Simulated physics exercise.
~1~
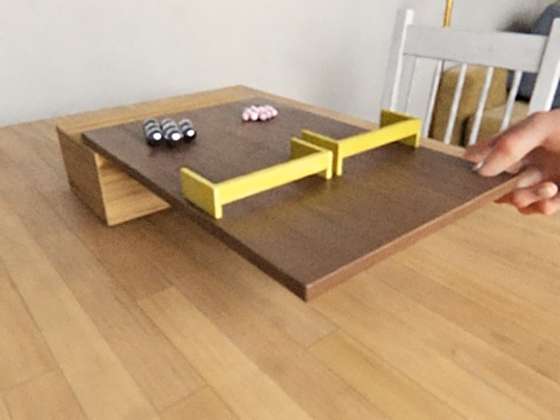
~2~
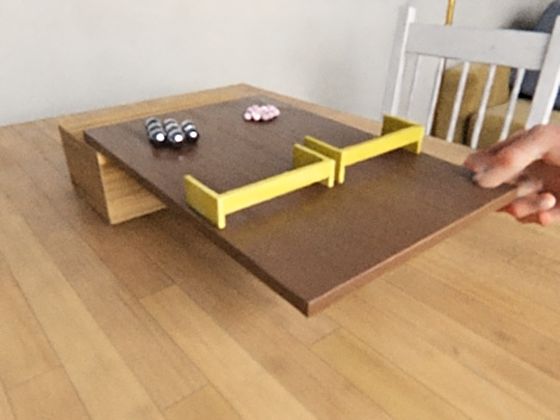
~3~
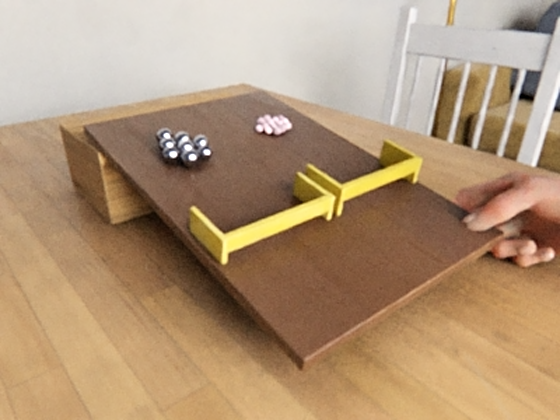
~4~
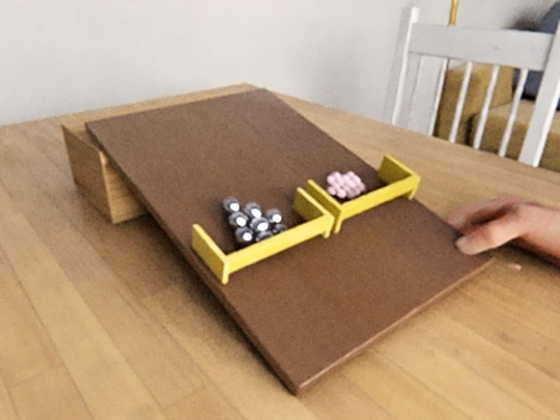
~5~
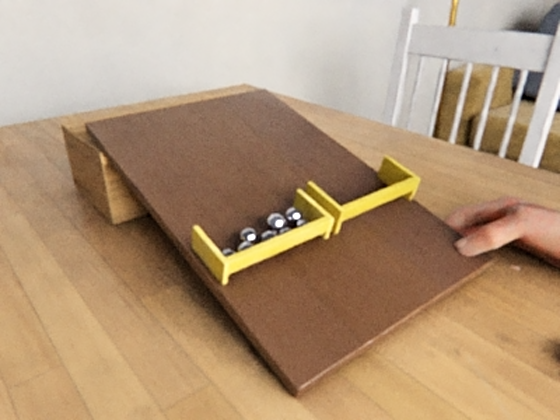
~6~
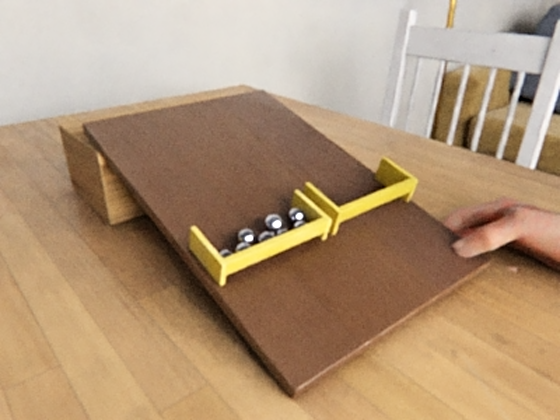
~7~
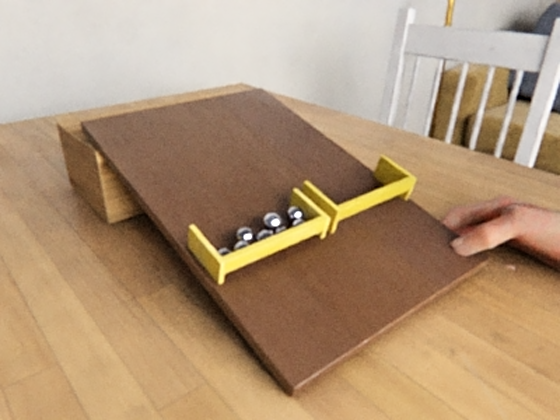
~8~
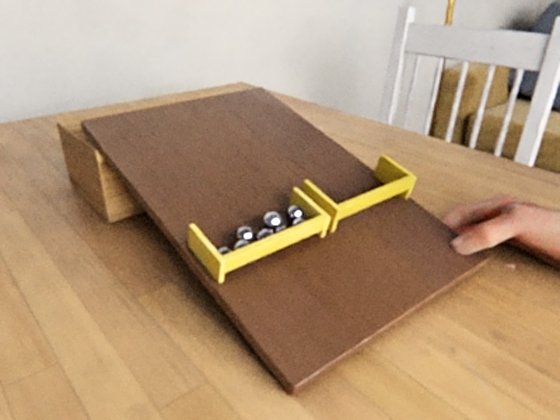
The clip shows a hand lowering one end of a brown board propped on a wooden block until it slopes steadily. Dark shiny balls and smaller pink pieces roll down; the dark balls gather behind the nearer yellow bar, while the pink ones drop out of sight at the farther bar.
